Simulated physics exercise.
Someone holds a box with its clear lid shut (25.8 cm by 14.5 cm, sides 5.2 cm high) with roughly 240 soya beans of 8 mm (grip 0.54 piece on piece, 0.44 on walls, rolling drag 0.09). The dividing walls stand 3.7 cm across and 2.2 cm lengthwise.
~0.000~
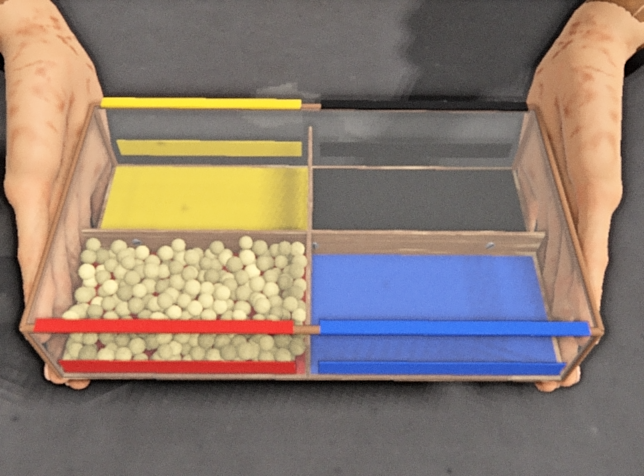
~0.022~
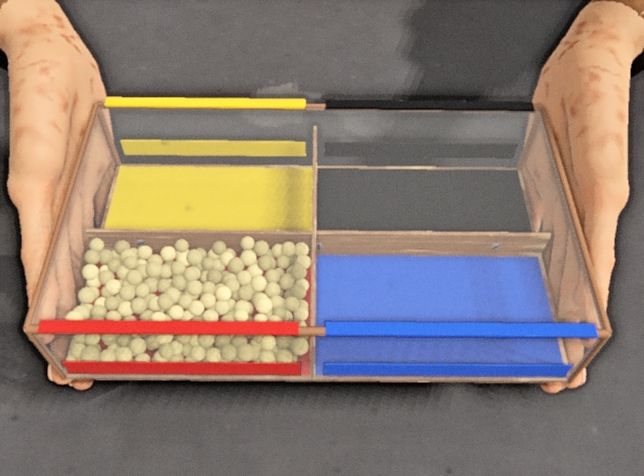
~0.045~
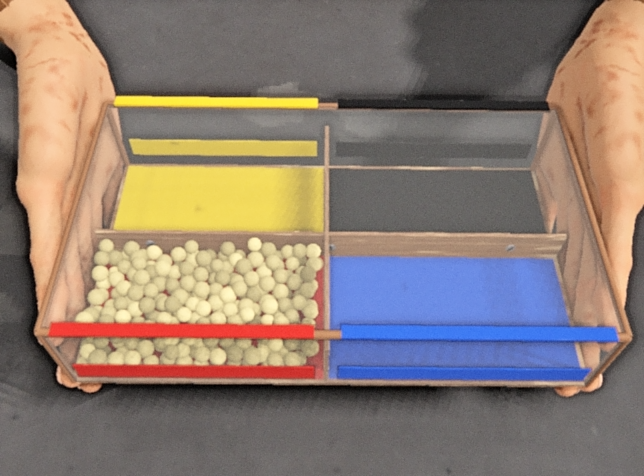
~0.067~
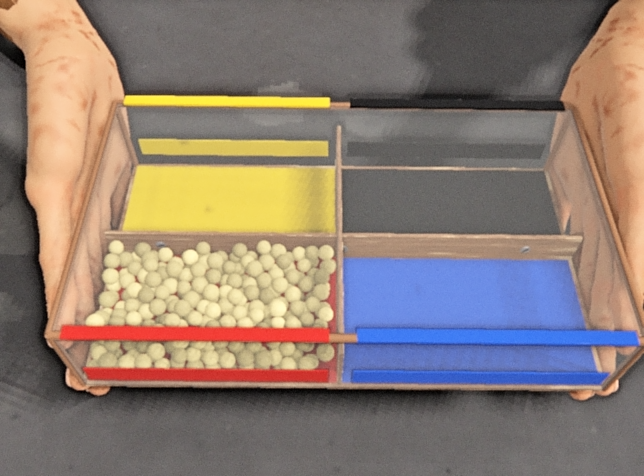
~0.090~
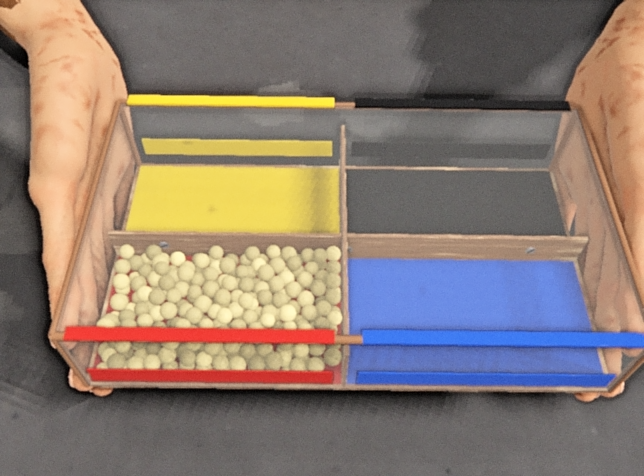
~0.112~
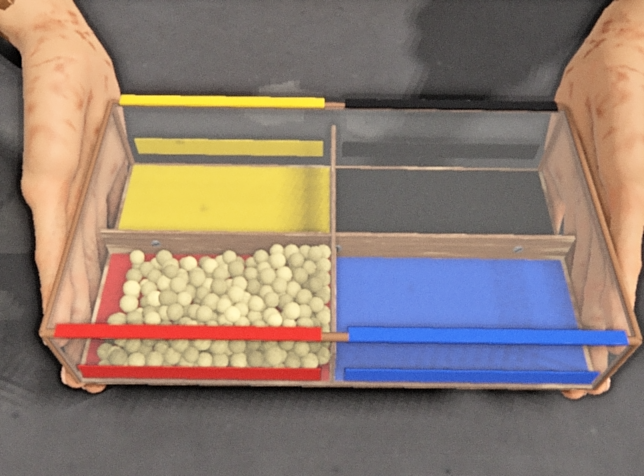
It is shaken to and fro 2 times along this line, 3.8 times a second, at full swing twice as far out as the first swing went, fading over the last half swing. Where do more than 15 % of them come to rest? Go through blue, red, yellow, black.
Blue below, red above, yellow below, black below.
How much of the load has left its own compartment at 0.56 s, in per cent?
Roughly 5 per cent.
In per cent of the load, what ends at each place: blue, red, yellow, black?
Blue 0; red 95; yellow 5; black 0.
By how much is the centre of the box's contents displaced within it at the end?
Some 1.0 cm.
Then, at 0.28 s, tilt 0 degrees; red 100 %; middle of all pieces near (181, 291).
After 0.43 s, tilt 0 degrees; red 100 %; middle of all pieces near (210, 298).
After 0.56 s, tilt 0 degrees; red 95 %, yellow 5 %; middle of all pieces near (175, 291).
After 0.68 s, tilt 0 degrees; red 95 %, yellow 5 %; middle of all pieces near (179, 295).
At rest (1.2 s), blue 0 %, red 95 %, yellow 5 %, black 0 %.
